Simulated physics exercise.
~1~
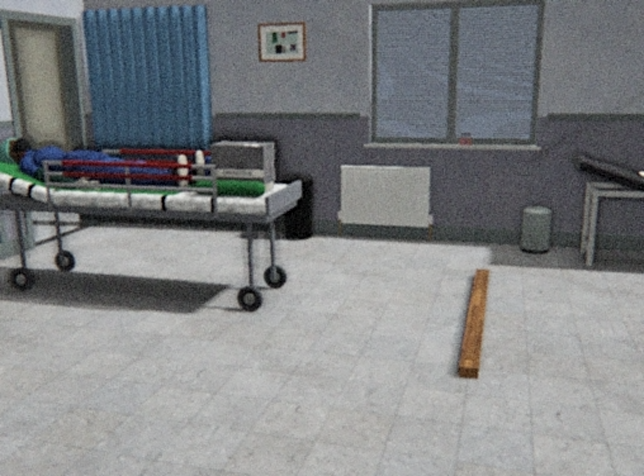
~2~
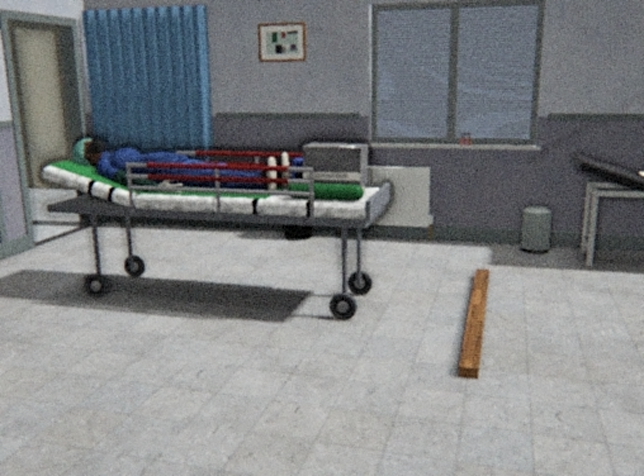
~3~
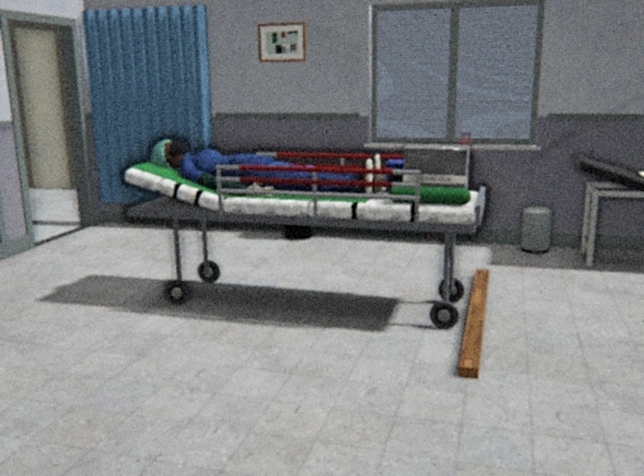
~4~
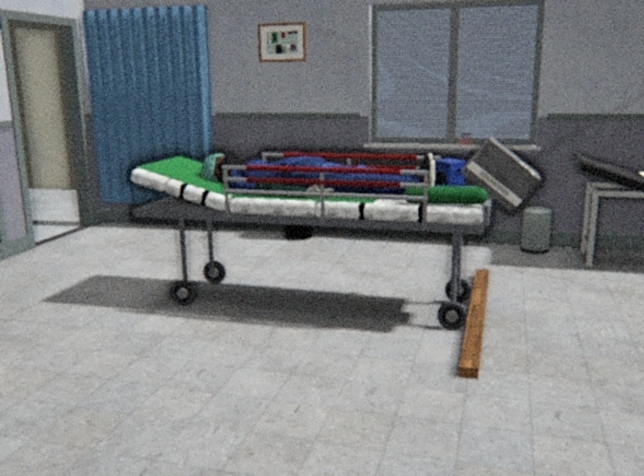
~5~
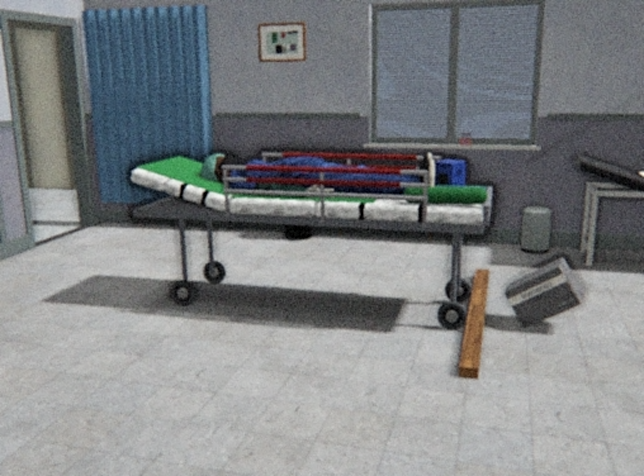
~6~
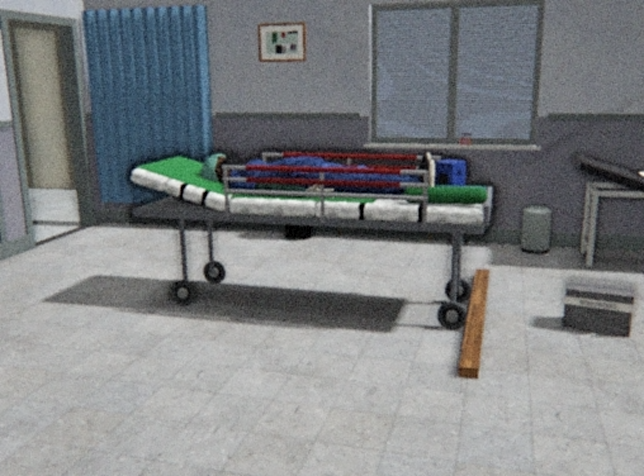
Hospital trolley carrying a limp person rolls right, stops at a wooden sill, and a grey case tumbles onto the floor.
